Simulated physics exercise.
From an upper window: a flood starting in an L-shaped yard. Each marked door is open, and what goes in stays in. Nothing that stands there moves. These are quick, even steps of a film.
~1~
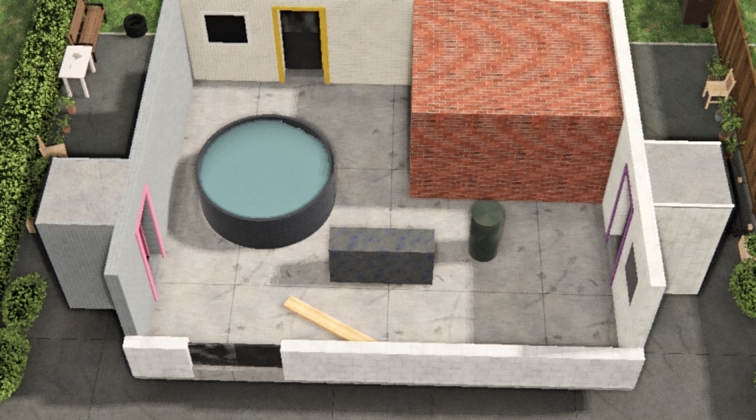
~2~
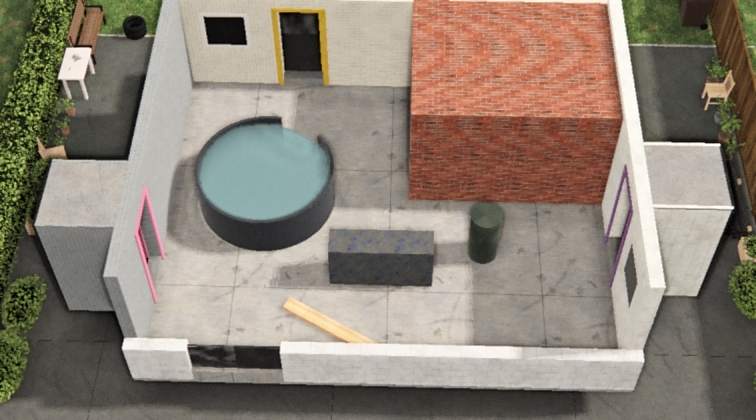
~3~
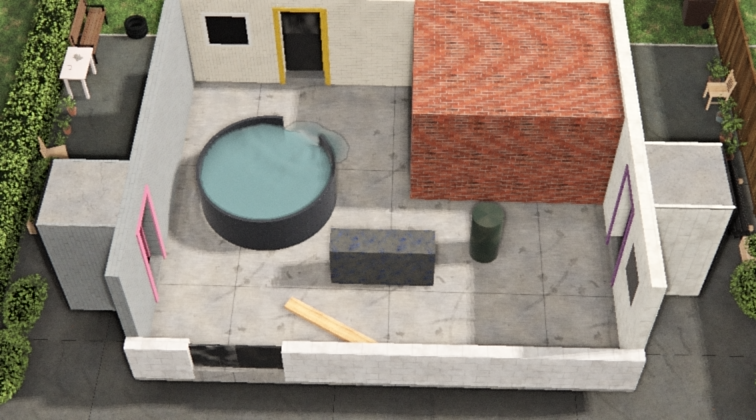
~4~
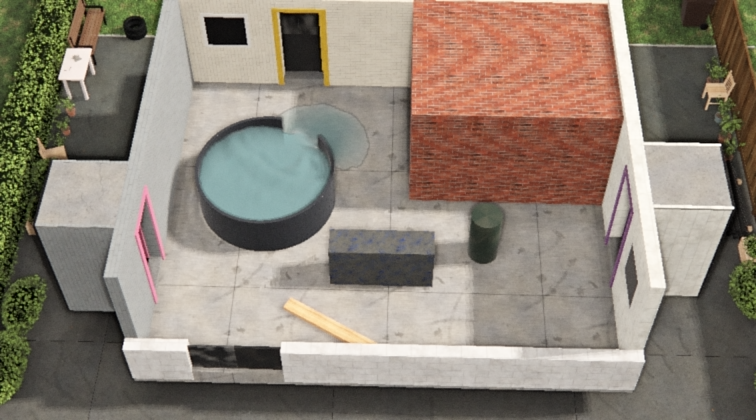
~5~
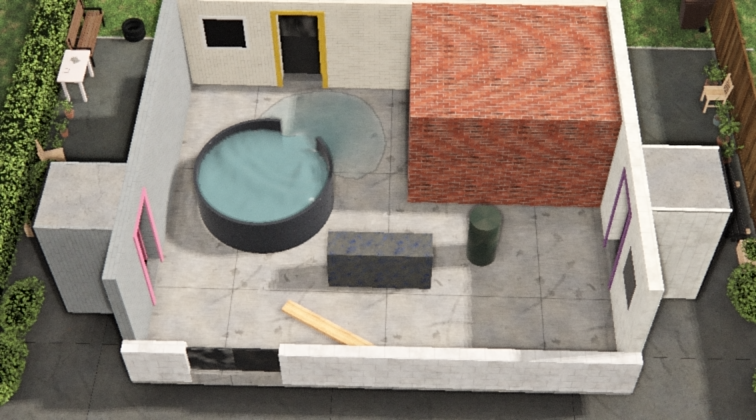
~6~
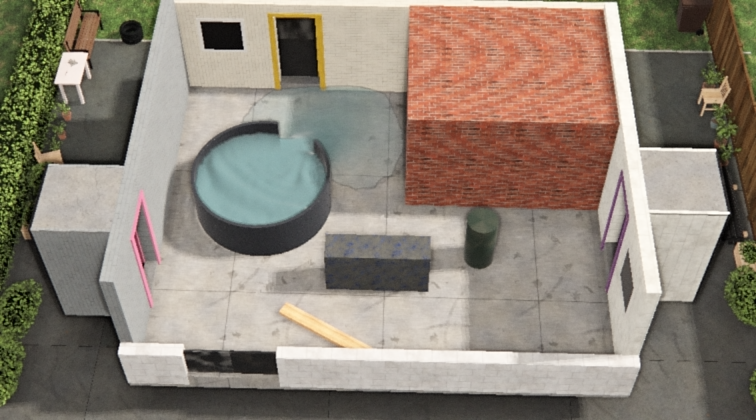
At the start, a round dark tank full of blue-green water stands whole and still in a walled yard, near a brick block, a dark box and a green barrel. A gap opens in its far side, then water pours out through it and spreads across the paving in a widening, thin sheet toward the right.
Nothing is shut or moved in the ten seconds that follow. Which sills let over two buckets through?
The yellow door floods; the pink door holds within the limit; the purple door holds within the limit.
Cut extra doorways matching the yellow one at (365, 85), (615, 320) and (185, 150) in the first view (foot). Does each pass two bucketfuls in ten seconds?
In turn: Lets more in, takes less, keeps below it.
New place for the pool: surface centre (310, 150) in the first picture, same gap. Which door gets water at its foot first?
That is the yellow-painted one.
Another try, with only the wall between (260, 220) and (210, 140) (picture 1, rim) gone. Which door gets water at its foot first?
First comes the pink one.
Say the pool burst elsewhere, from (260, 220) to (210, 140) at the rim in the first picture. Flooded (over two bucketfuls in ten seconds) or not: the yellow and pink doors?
In short: Yellow door is under, pink door lets more in.
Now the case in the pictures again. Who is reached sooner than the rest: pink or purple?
The pink one.
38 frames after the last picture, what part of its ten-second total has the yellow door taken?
Near 95 in a hundred.
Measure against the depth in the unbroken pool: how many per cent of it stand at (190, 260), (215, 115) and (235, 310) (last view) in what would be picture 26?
In that order: 0, 4 and 0 per cent.
A moment on, water covers 15 % of the floor; the yellow door over two buckets in, the pink door not reached, the purple door not reached.
Next, water covers 20 % of the floor; the yellow door far over two buckets in, the pink door not reached, the purple door not reached.
Then, water covers 35 % of the floor; the yellow door far over two buckets in, the pink door not reached, the purple door not reached.
Later, water covers 65 % of the floor; the yellow door far over two buckets in, the pink door wet at the sill, nothing in, the purple door not reached.
In the end, water covers 90 % of the floor; the yellow door far over two buckets in, the pink door wet at the sill, nothing in, the purple door wet at the sill, nothing in.
